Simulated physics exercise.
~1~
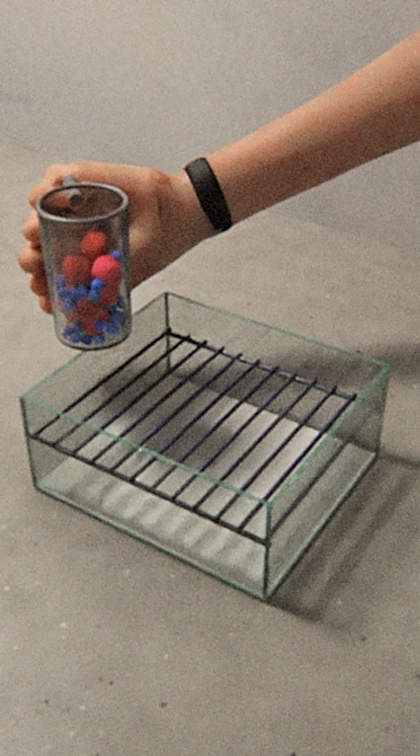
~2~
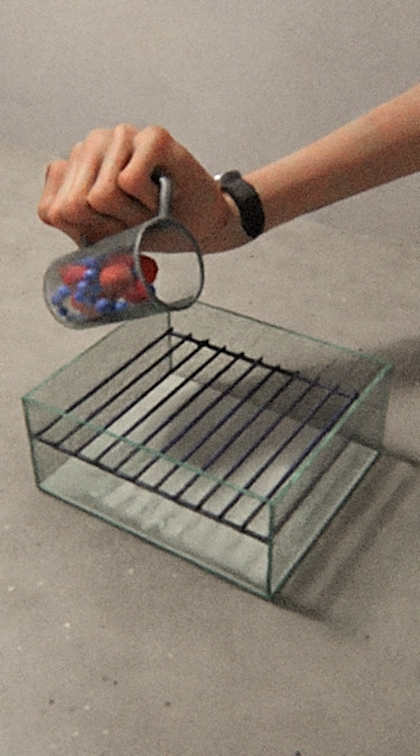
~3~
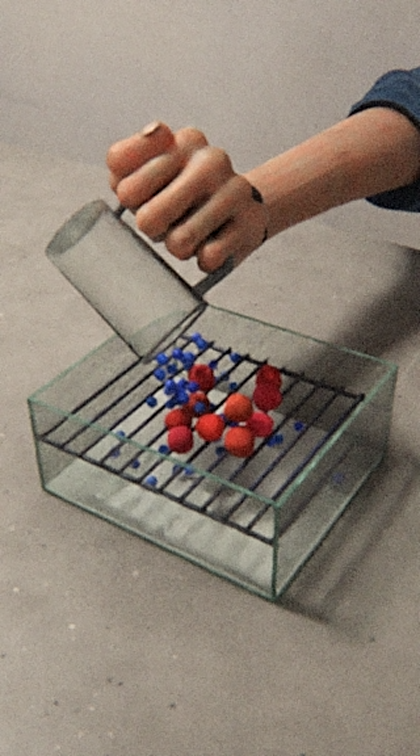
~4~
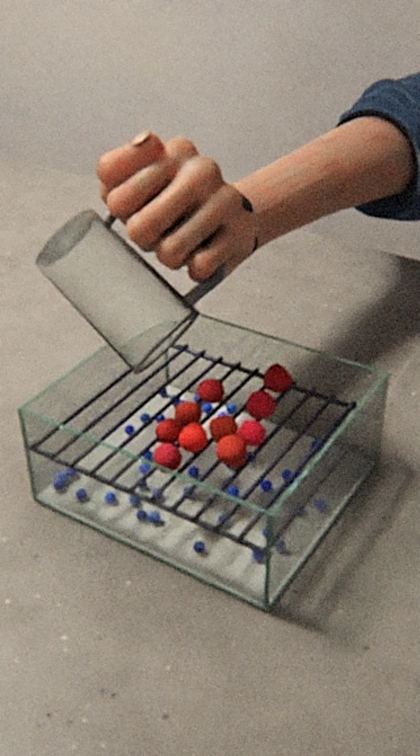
A hand tips blue and red balls onto a grille; only the blue fall through.
